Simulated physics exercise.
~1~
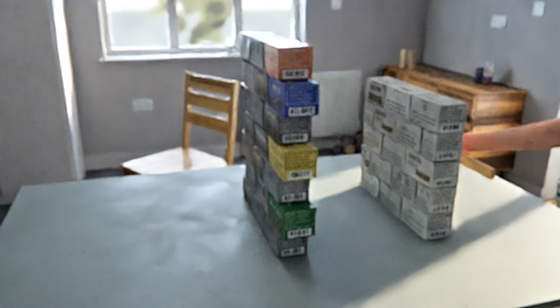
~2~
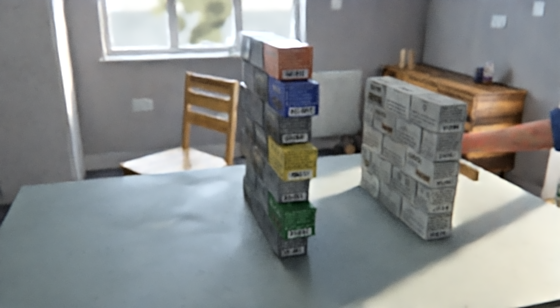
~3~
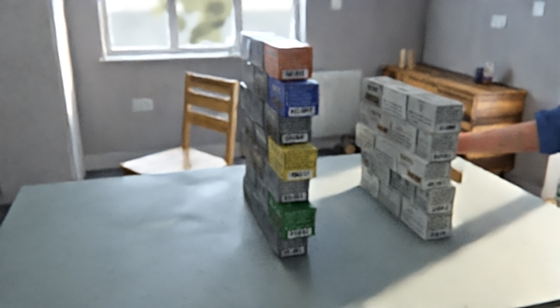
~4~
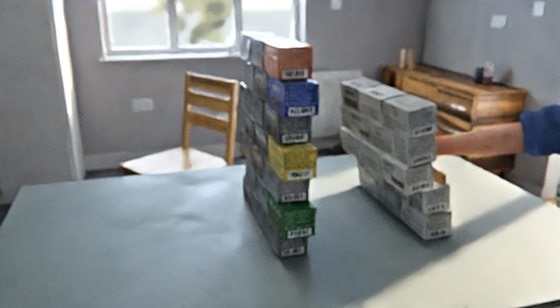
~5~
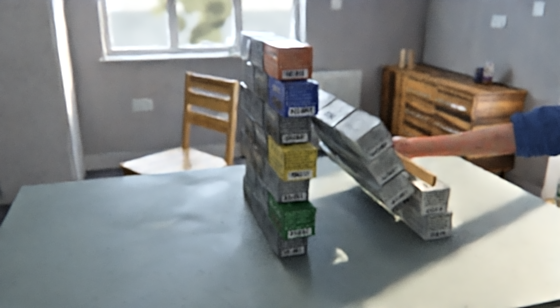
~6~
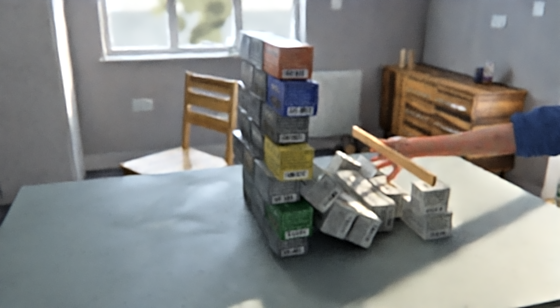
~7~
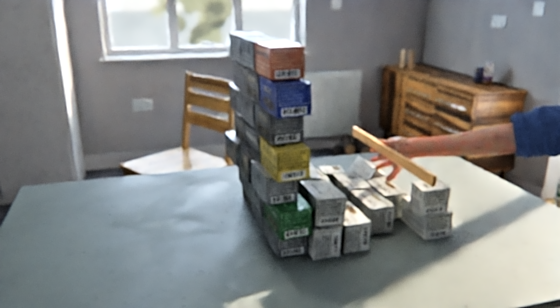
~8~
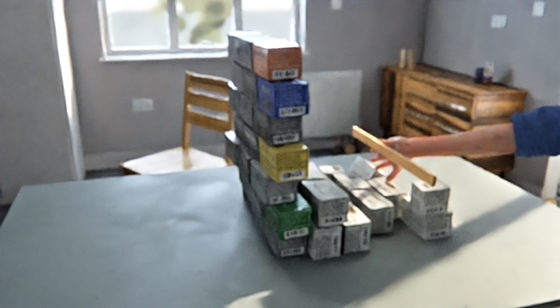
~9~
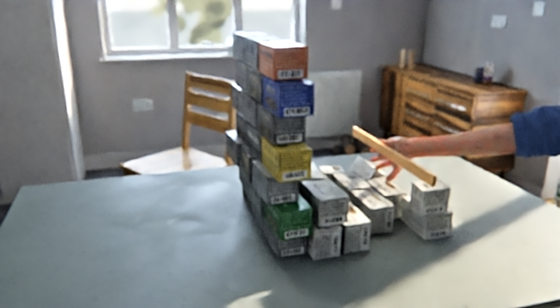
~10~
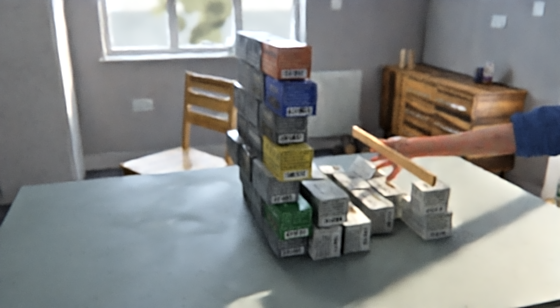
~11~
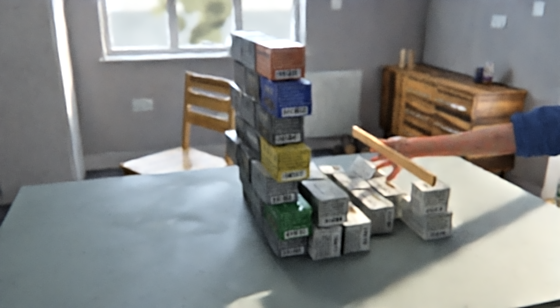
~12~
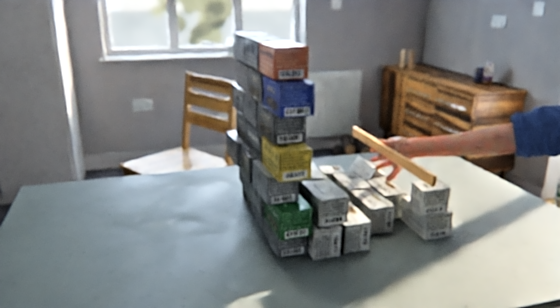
Pale stack of packets toppling left as a hand pushes a wooden batten, hitting a coloured-and-grey stack that shifts but stays standing.
